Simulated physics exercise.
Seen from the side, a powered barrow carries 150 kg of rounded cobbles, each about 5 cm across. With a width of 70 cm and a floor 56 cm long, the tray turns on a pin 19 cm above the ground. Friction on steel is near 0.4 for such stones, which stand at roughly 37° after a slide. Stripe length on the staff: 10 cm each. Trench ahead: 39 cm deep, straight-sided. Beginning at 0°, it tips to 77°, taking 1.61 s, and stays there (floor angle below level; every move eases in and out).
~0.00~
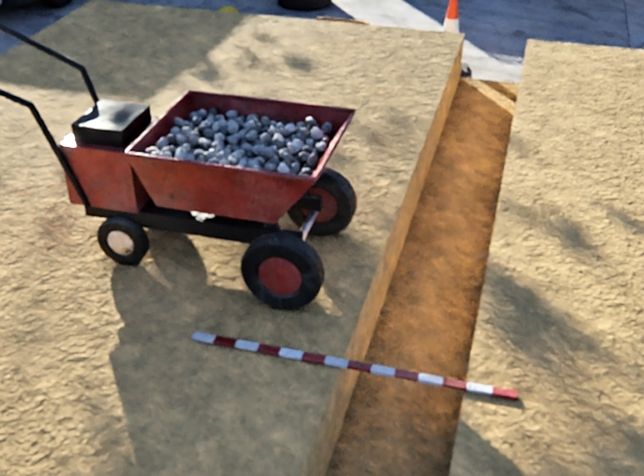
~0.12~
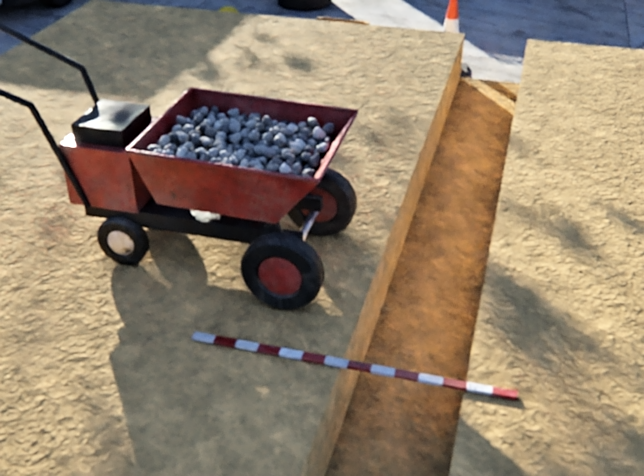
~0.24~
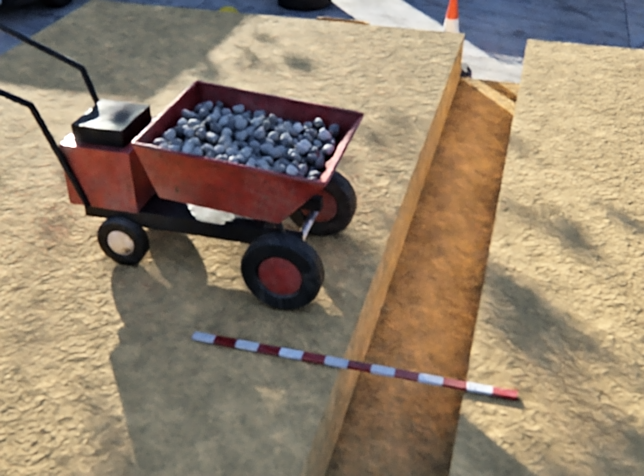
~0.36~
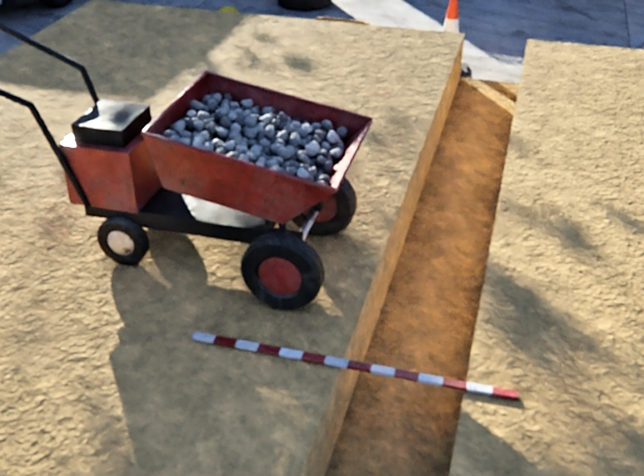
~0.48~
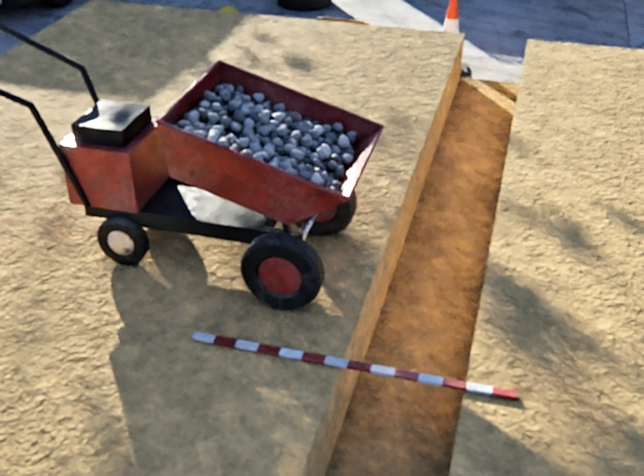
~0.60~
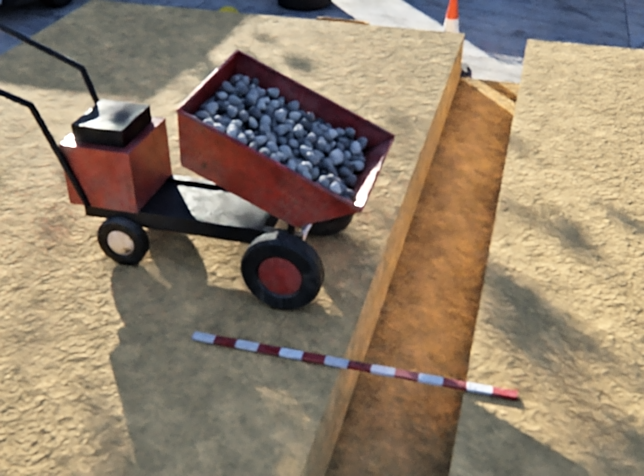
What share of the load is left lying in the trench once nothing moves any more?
About 95 per cent.
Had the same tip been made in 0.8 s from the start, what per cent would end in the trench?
Then about 85 per cent.
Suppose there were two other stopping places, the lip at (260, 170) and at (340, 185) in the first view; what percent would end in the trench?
First place: Near 100%; second place: Near 70%.
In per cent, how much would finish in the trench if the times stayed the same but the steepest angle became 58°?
Some 60 in a hundred, I'd say.
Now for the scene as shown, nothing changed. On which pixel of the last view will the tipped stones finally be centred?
Roughly at pixel (439, 341).
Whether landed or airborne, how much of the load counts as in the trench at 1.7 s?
By that point it's something like 60 in a hundred.
After 1.2 s the floor is at 65°; 99 % in the tray, 1 % in the trench; the foremost stones are at (430, 276).
After 1.7 s the floor is at 77°; 35 % in the tray, 61 % in the trench, 4 % past the trench; the foremost stones are at (547, 299).
After 2.1 s the floor is at 77°; 9 % in the tray, 86 % in the trench, 5 % past the trench; the foremost stones are at (604, 302).
After 4.0 s the floor is at 77°; 0 % in the tray, 95 % in the trench, 5 % past the trench; the foremost stones are at (620, 308).
